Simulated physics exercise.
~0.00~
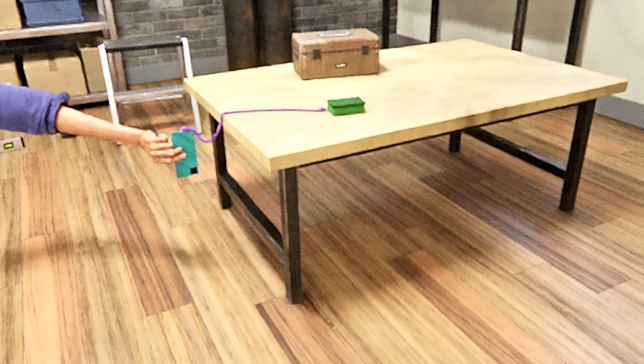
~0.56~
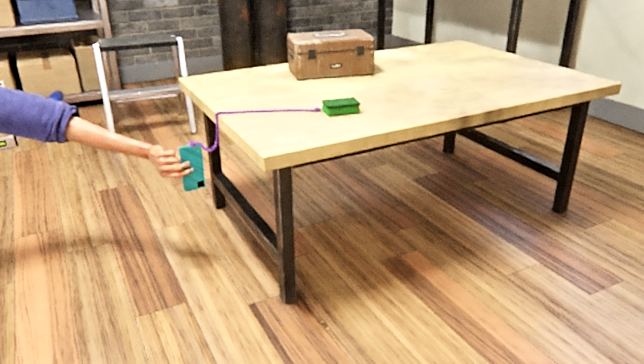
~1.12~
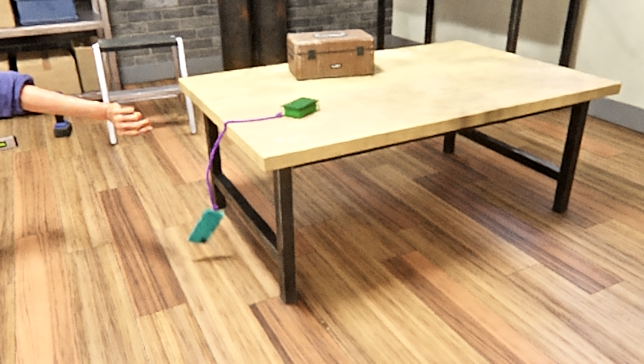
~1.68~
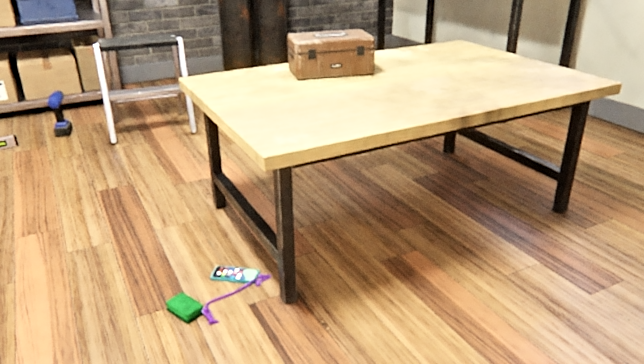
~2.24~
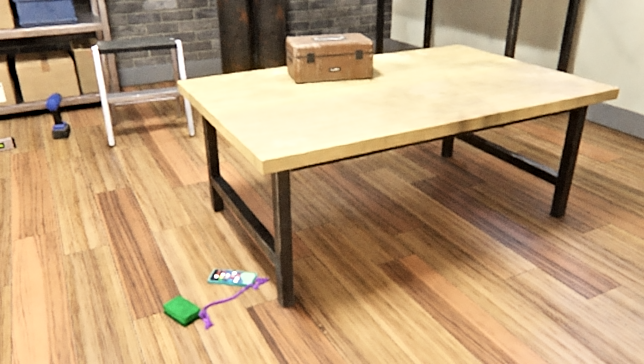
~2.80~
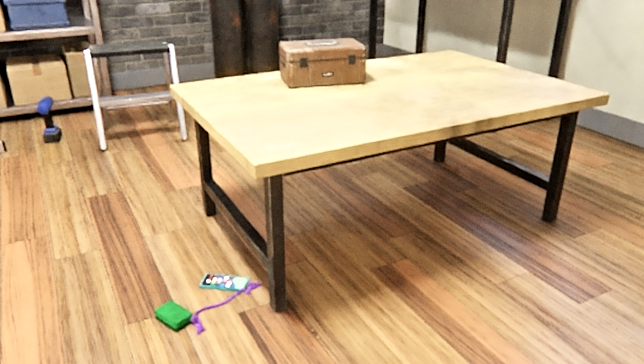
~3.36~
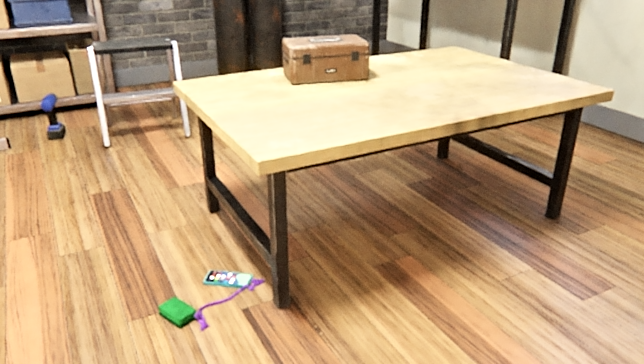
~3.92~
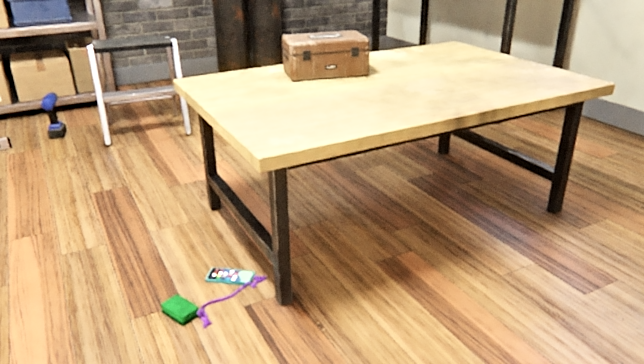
Workshop with wooden table, a hand lowering and releasing a corded turquoise phone, which drags a green sponge onto the floor.
